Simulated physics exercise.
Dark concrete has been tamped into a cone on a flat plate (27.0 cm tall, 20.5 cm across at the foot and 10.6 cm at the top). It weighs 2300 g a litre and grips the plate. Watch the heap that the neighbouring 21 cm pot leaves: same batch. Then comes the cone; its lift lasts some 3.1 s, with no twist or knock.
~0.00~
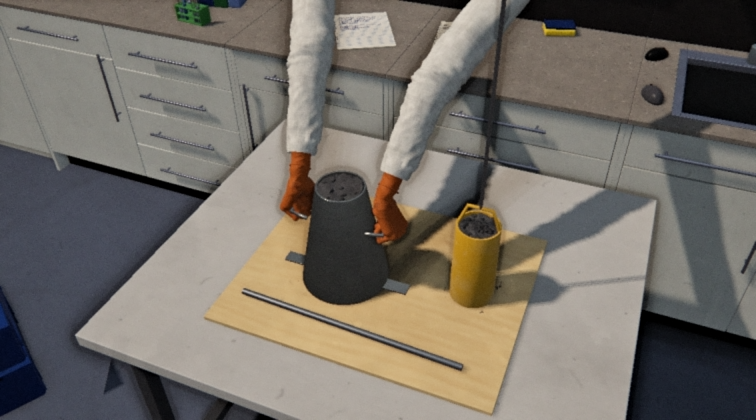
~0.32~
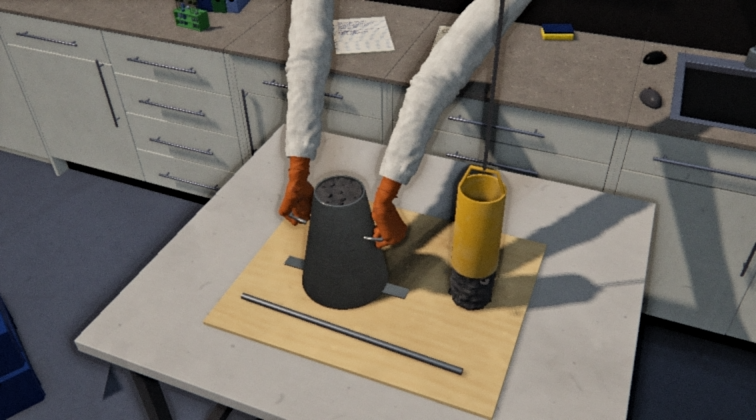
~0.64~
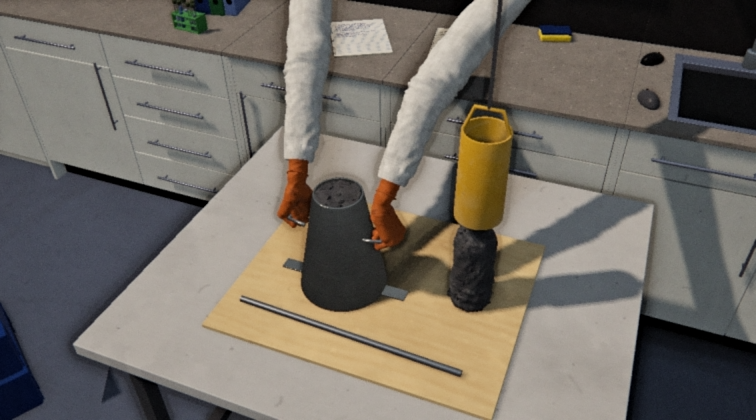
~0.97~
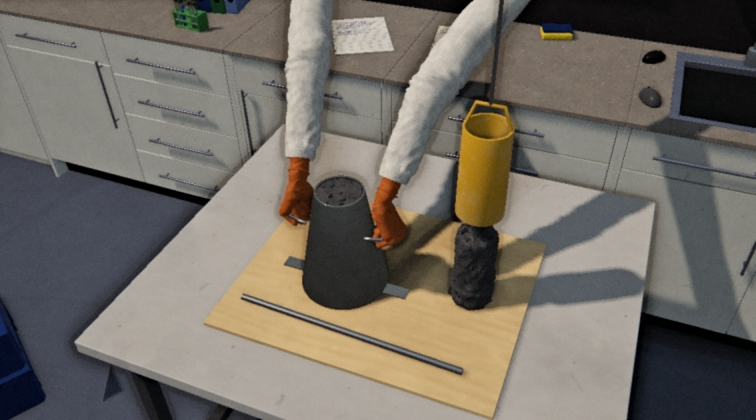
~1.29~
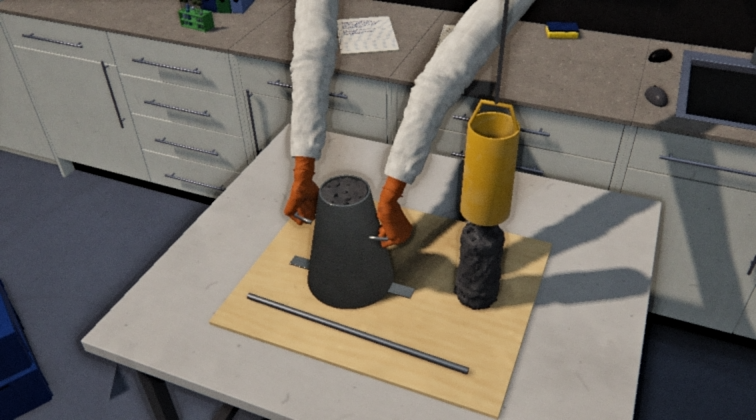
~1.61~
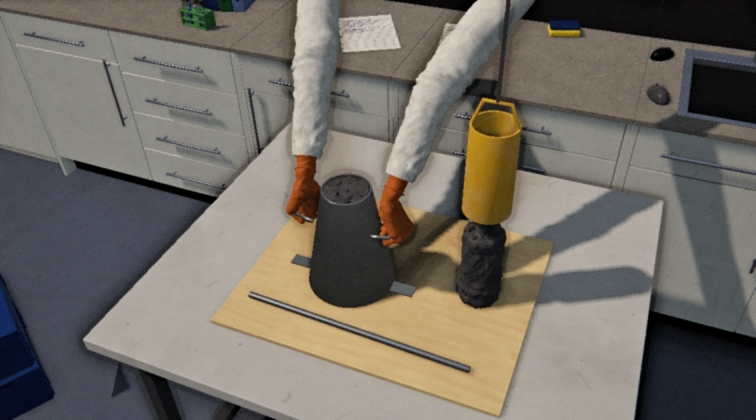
Laboratory worktop with a yellow pot rising off a standing dark concrete column while orange-gloved hands stay at an unmoved cone.
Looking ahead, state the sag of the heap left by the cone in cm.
Expect roughly 0 cm.
After 2.4 s, the cone is up 6.5 cm; the dark concrete has come down 0.1 cm to 27 cm and is 21 cm wide.
After 3.2 s, the cone is up 17 cm; the dark concrete has come down 0.1 cm to 27 cm and is 21 cm wide.
After 3.9 s, the cone is up 27 cm; the dark concrete has come down 0.1 cm to 27 cm and is 21 cm wide.
After 4.9 s, the cone is clear; the dark concrete has come down 0.1 cm to 27 cm and is 21 cm wide.
After 5.9 s, at rest, the cone is clear; the dark concrete has come down 0.1 cm to 27 cm and is 21 cm wide.
